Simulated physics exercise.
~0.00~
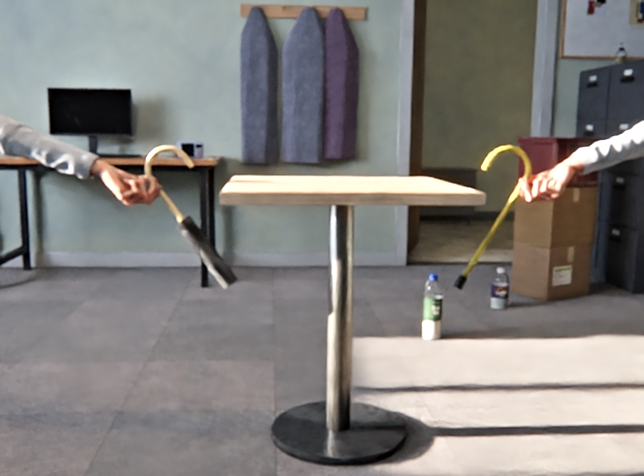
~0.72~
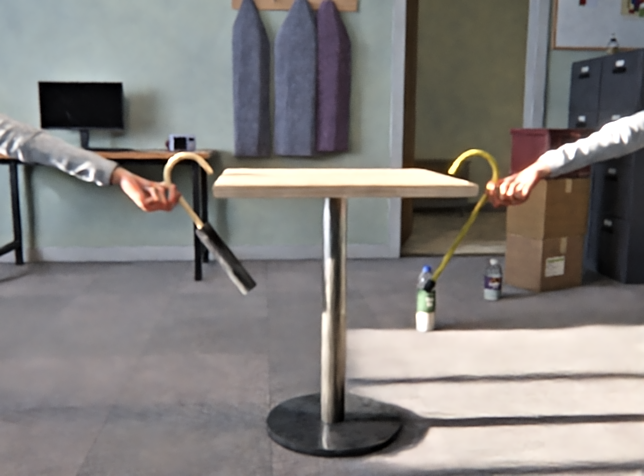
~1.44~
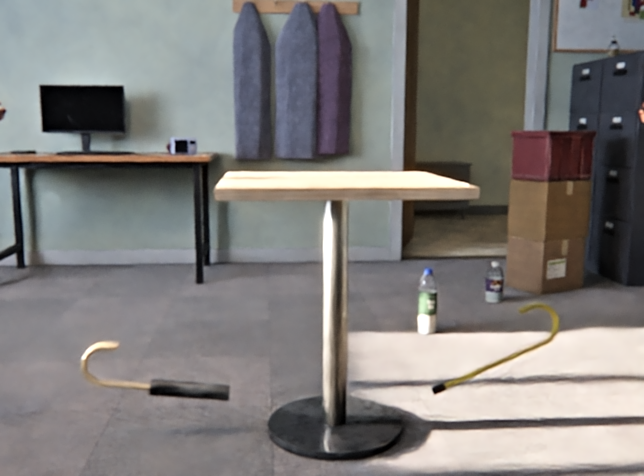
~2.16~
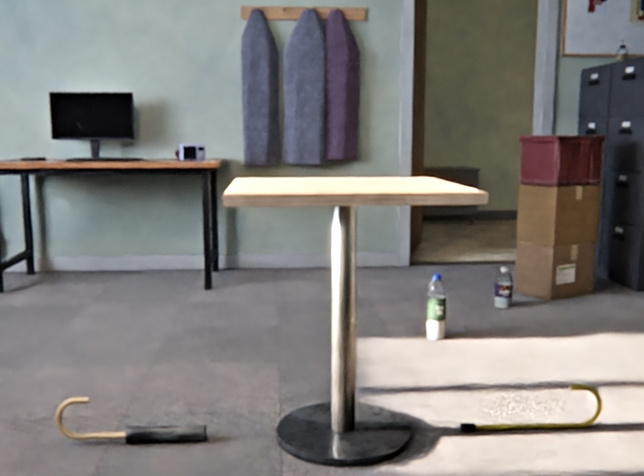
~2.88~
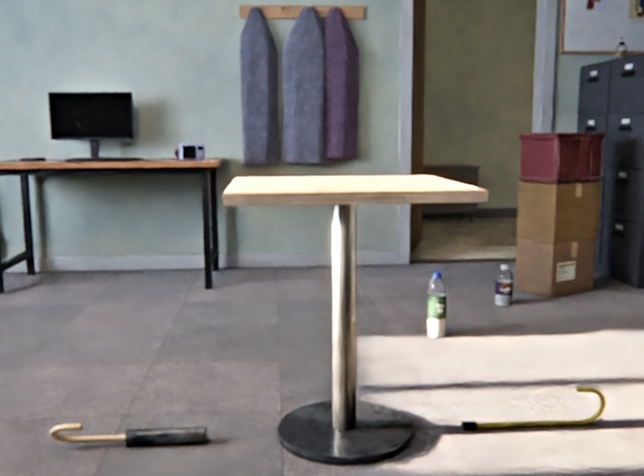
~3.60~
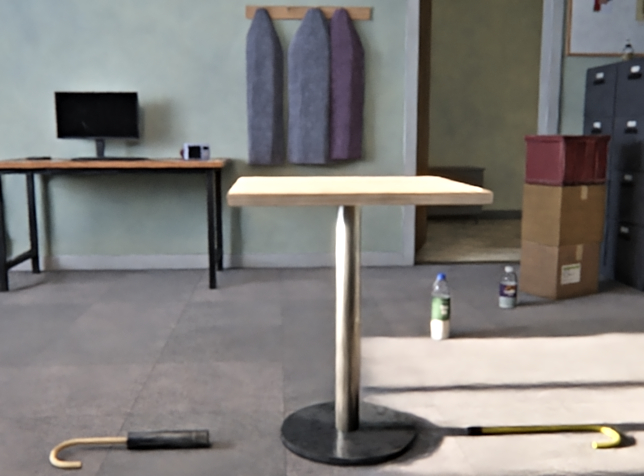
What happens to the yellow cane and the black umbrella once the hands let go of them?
Both of them fall to the floor, with the black umbrella lying to the left of the table and the yellow cane to the right.
